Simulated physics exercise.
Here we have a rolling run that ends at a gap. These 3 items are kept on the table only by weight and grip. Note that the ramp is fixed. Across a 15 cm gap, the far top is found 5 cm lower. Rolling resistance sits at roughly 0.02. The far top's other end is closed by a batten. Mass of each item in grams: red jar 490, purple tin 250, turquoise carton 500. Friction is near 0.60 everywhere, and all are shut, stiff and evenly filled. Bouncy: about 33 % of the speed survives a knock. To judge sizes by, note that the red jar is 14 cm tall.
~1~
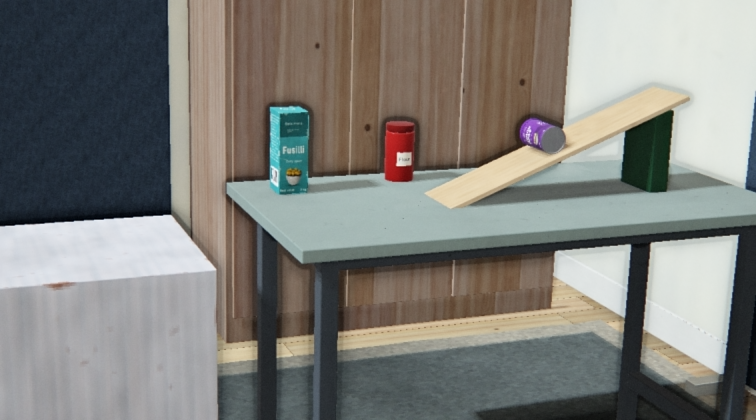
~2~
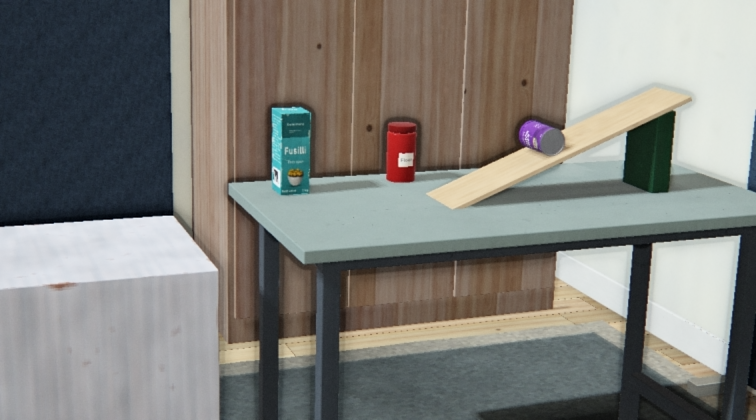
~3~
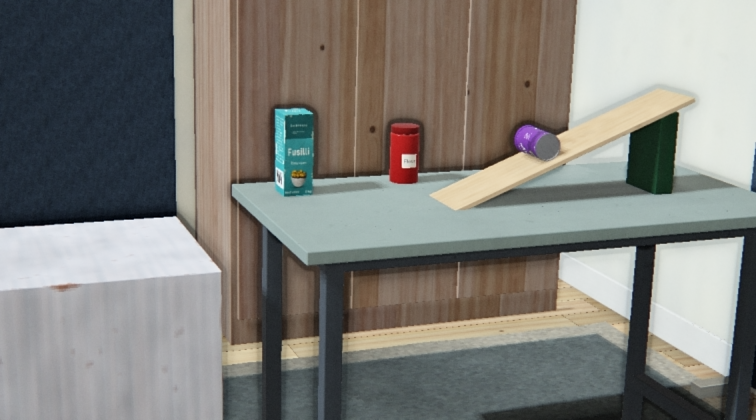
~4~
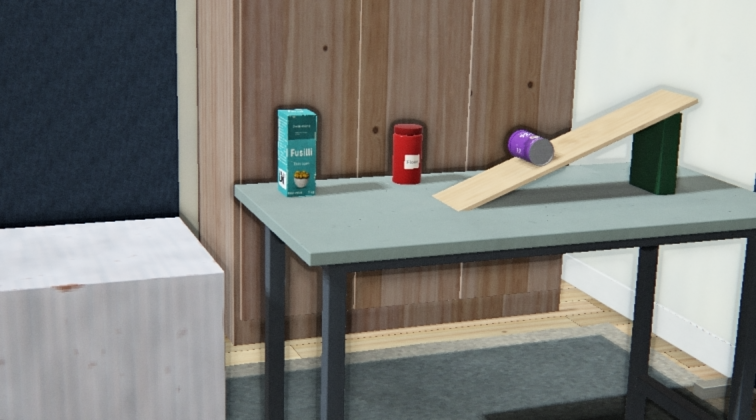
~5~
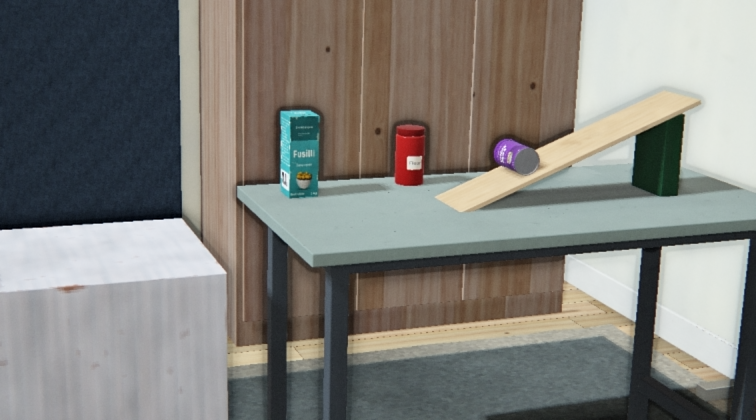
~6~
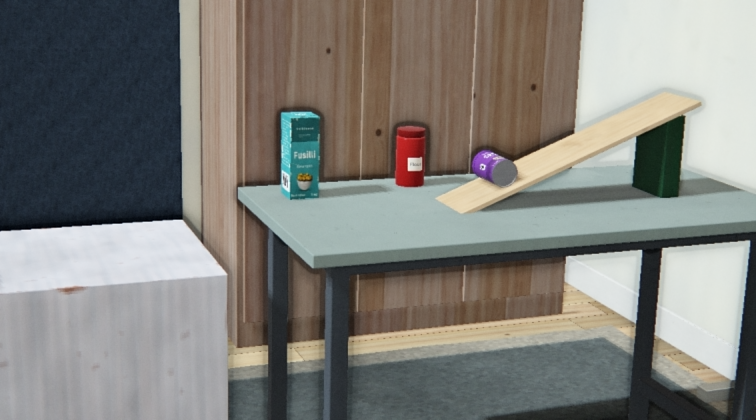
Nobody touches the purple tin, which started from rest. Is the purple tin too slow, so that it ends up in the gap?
It fails.
Then, 0.30 s past the last view, 23 cm to the edge; purple tin near (373, 196).
Then, 0.60 s past the last view, 8 cm past the table's edge; purple tin near (237, 217).
Then, 1.00 s past the last view, down in the gap.
Finally, down in the gap; the bystanders still in place (within 8 cm).
